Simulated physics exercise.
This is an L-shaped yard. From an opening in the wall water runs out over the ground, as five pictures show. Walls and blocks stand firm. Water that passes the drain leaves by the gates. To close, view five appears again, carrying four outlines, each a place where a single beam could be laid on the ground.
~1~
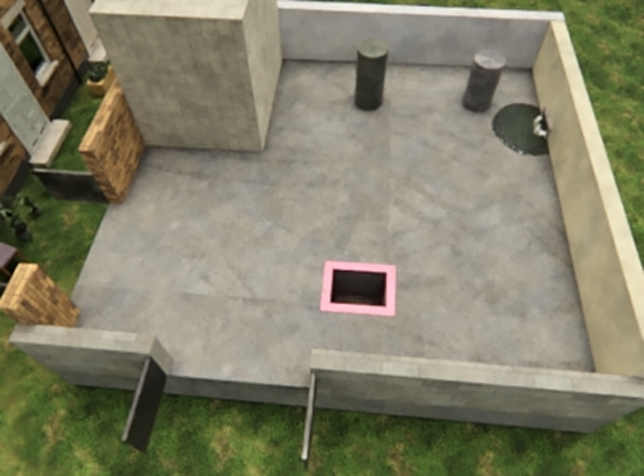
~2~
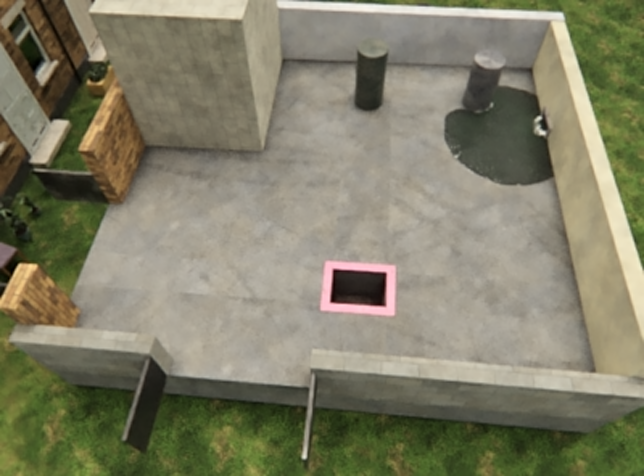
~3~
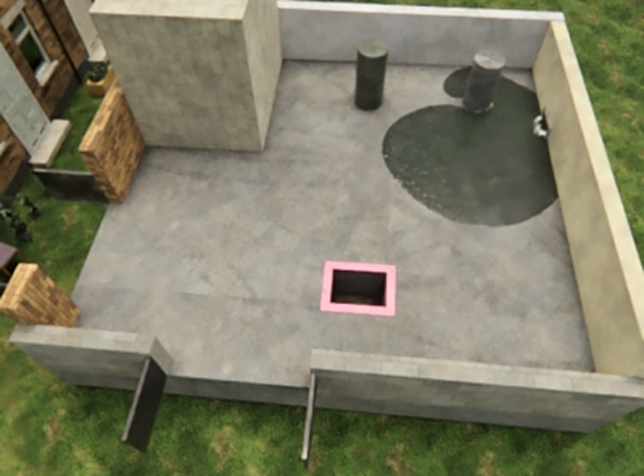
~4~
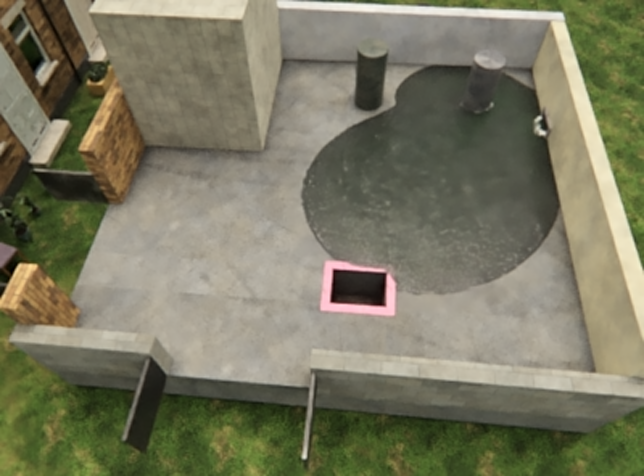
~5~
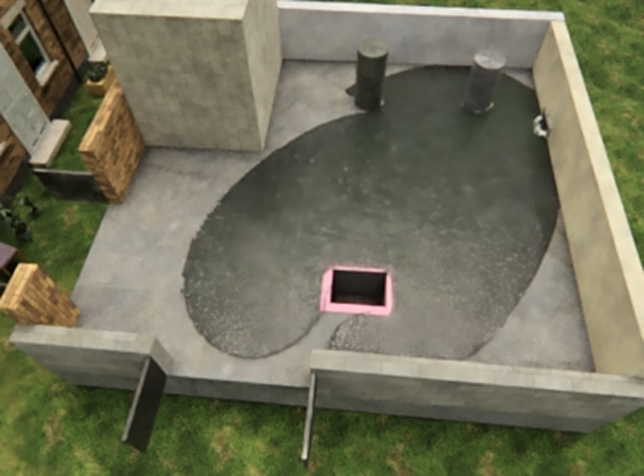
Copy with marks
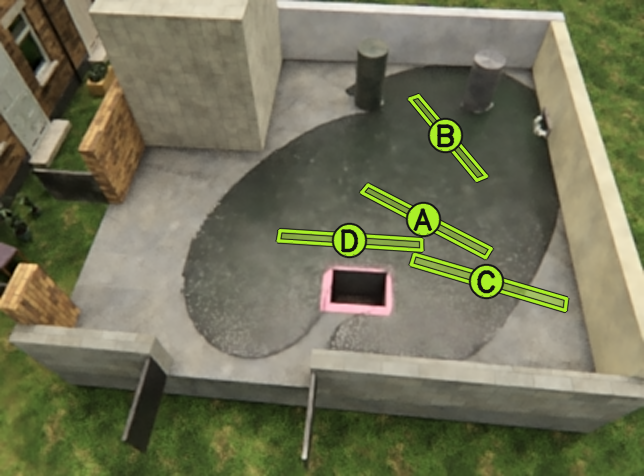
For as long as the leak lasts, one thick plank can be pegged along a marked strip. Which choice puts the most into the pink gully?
C works best here.
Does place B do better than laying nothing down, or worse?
Place B is worse.
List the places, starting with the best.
Best to worst: C, B, D, A.
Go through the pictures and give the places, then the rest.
In the first picture, outfall at (547, 123); pink gully at (359, 288); open gate at (103, 253); open gate at (242, 365); 2 % of the ground under water, visible out to (503, 137); pink gully still dry.
In the second picture, 8 % of the ground under water, visible out to (459, 154); pink gully still dry.
In the third picture, 18 % of the ground under water, visible out to (395, 168); pink gully still dry.
In the fourth picture, 36 % of the ground under water, visible out to (317, 225); pink gully still dry.
In the fifth picture, 57 % of the ground under water, visible out to (208, 316); pink gully taking water.
In lime, A from (364, 188) to (488, 253); B from (414, 97) to (481, 178); C from (412, 259) to (565, 304); D from (279, 235) to (421, 244).
With A, next to none of the stream goes into the pink gully, about 100 % out by the gates.
With B, about 12 % of the stream goes into the pink gully, about 87 % out by the gates.
With C, about 28 % of the stream goes into the pink gully, about 72 % out by the gates.
With D, about 6 % of the stream goes into the pink gully, about 94 % out by the gates.
